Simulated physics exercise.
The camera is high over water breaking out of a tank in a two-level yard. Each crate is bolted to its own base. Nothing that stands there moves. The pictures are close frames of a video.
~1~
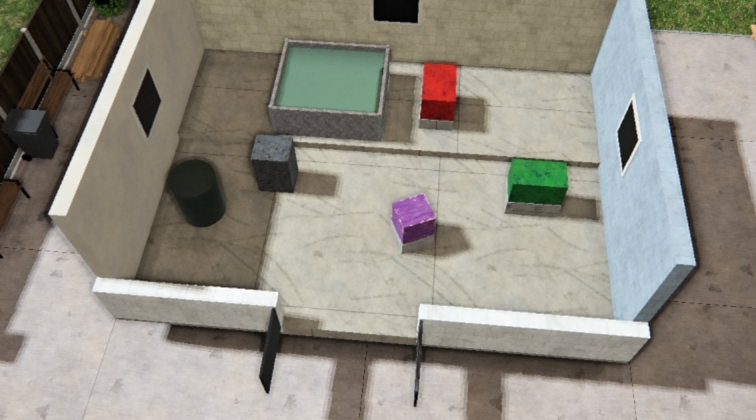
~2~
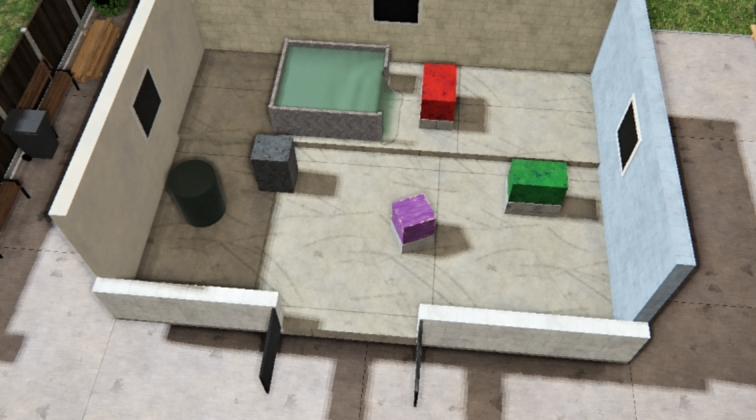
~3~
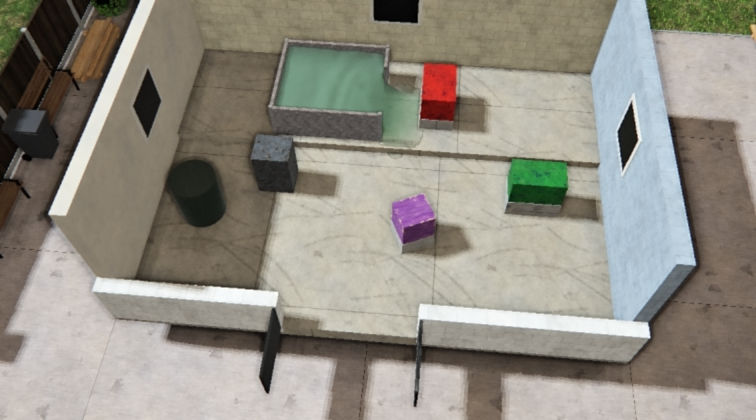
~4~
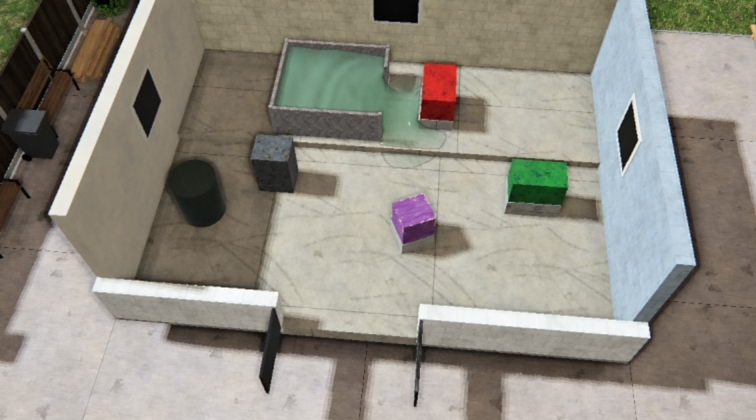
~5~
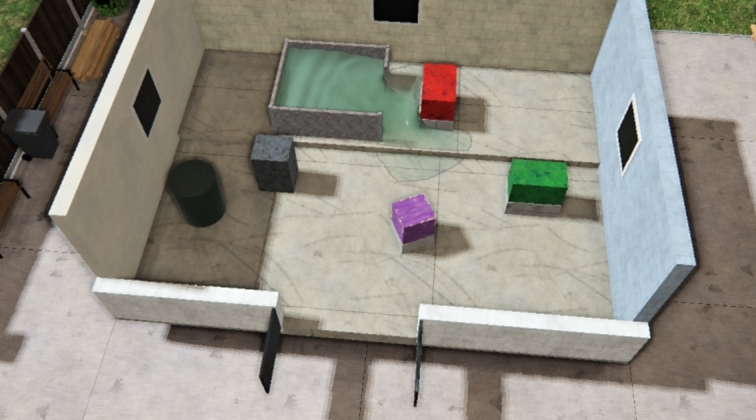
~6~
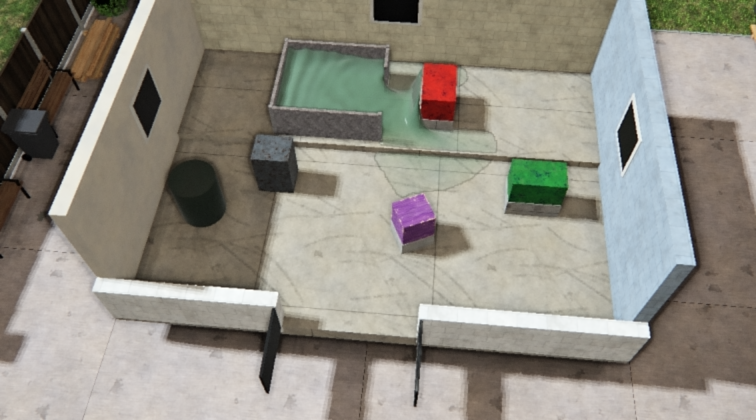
The clip shows a high view of a walled yard with a tank of greenish water and several coloured blocks. Water pours from the tank's right side, flows past the red block, and spreads thinly over the lower paving.
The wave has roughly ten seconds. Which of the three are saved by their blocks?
One by one: The purple crate escapes dry; the green crate escapes dry; the red crate is wetted.
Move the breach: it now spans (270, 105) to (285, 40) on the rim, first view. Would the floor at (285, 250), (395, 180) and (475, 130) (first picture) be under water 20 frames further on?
One after the other: Flooded, no water, not flooded.
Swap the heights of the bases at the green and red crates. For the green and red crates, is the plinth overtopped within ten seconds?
Then: Green is spared, red ends up wet.
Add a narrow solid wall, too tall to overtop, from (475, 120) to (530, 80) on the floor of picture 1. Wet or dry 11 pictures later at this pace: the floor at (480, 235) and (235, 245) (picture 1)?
As listed: Wet, not flooded.
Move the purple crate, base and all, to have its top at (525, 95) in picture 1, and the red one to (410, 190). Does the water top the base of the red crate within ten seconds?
In short: Red crate remains dry.
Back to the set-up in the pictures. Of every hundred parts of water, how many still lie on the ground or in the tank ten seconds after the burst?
Roughly 92 per cent.
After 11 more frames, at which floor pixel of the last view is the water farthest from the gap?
At about (575, 337).
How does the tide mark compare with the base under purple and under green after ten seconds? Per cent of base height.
Roughly 80 per cent, then 50 per cent.
A moment on, water covers 20 % of the floor; the purple crate water round its plinth, the green crate water round its plinth, the red crate water round its plinth.
Next, water covers 40 % of the floor; the purple crate water round its plinth, the green crate water round its plinth, the red crate water round its plinth.
Then, water covers 60 % of the floor; the purple crate water round its plinth, the green crate water round its plinth, the red crate water round its plinth.
Later, water covers 75 % of the floor; the purple crate water round its plinth, the green crate water round its plinth, the red crate water round its plinth.
In the end, water covers 90 % of the floor; the purple crate stayed above the water, the green crate stayed above the water, the red crate was topped.
